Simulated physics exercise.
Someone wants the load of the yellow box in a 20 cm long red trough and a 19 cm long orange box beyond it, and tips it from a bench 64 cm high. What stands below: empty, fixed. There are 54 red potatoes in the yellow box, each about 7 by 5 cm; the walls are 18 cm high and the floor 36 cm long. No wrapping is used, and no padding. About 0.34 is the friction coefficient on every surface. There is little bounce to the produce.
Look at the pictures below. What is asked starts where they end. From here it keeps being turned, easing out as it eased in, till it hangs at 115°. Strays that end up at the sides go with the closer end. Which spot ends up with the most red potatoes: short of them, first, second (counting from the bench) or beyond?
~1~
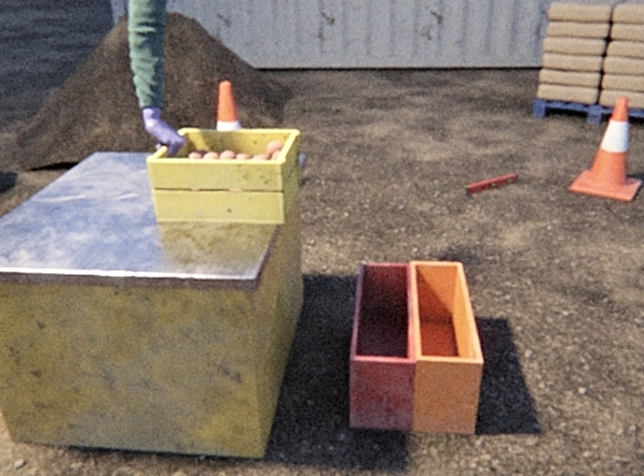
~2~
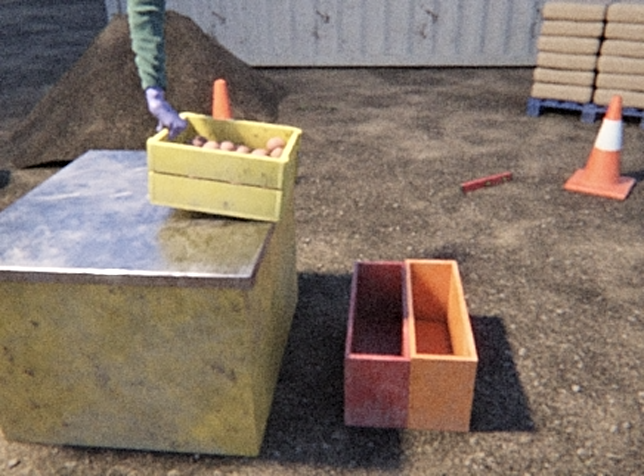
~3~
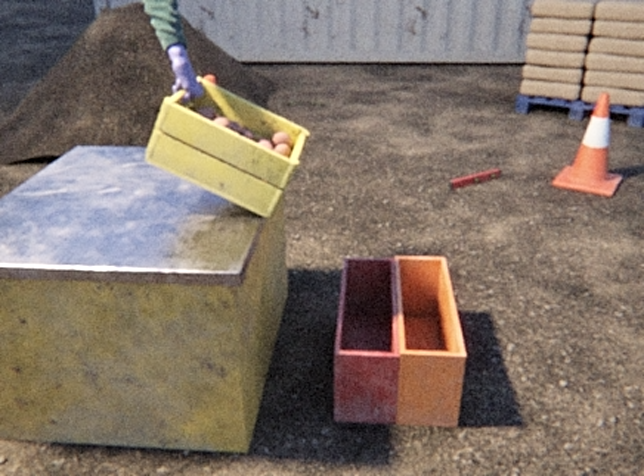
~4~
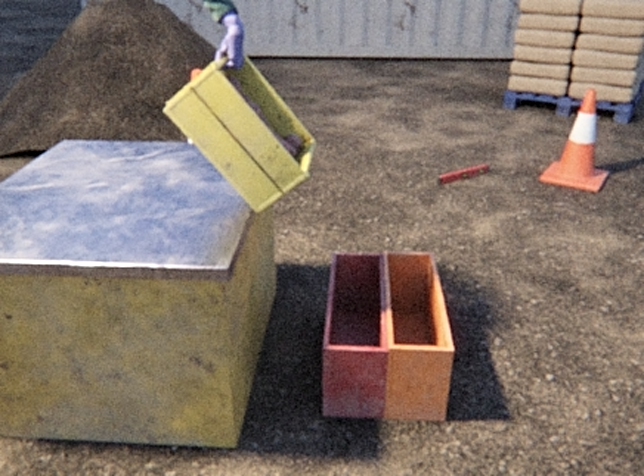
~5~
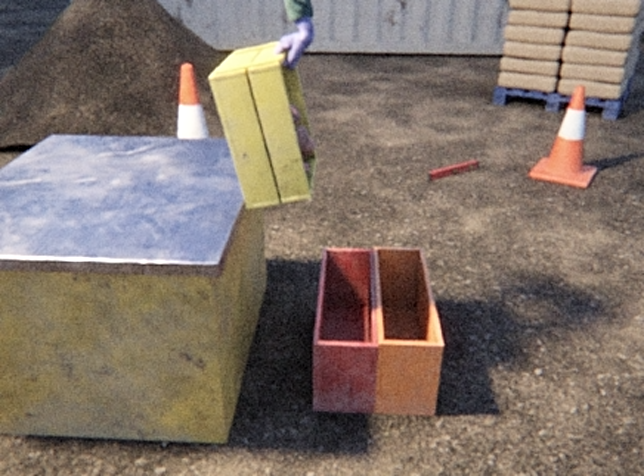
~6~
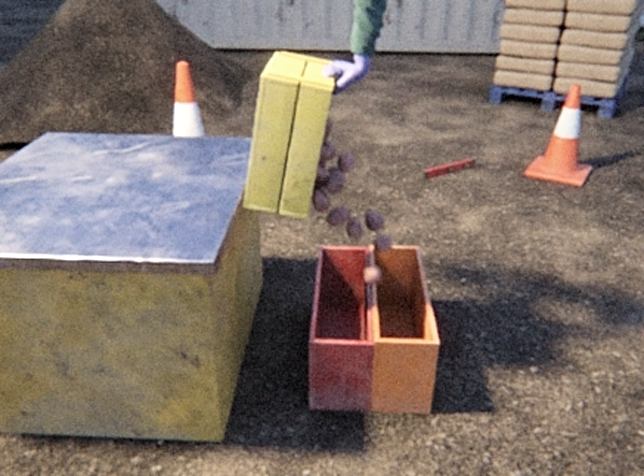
First.
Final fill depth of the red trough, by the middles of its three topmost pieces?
That is close to 14 centimetres.
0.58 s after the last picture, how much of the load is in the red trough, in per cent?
Roughly 50 percent.
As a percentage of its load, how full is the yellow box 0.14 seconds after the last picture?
55 %.
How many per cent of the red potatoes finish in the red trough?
Estimated share: Around 70 in a hundred.
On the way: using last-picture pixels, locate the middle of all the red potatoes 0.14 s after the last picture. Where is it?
At roughly (316, 191).
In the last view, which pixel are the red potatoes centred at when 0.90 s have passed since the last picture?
Somewhere about (351, 348) in pixels.
Then, 0.14 s after the last picture, tilt 110°; 31 still in the yellow box, 3 in the orange box and 20 in the air.
Then, 0.32 s after the last picture, tilt 115°; 14 still in the yellow box, 10 in the red trough, 10 in the orange box and 20 in the air.
Then, 0.58 s after the last picture, tilt 115°; 2 still in the yellow box, 28 in the red trough, 15 in the orange box, 2 on the ground beyond the orange box and 7 in the air.
Final count (0.90 s after the last picture), 37 in the red trough, 15 in the orange box and 2 on the ground beyond the orange box.
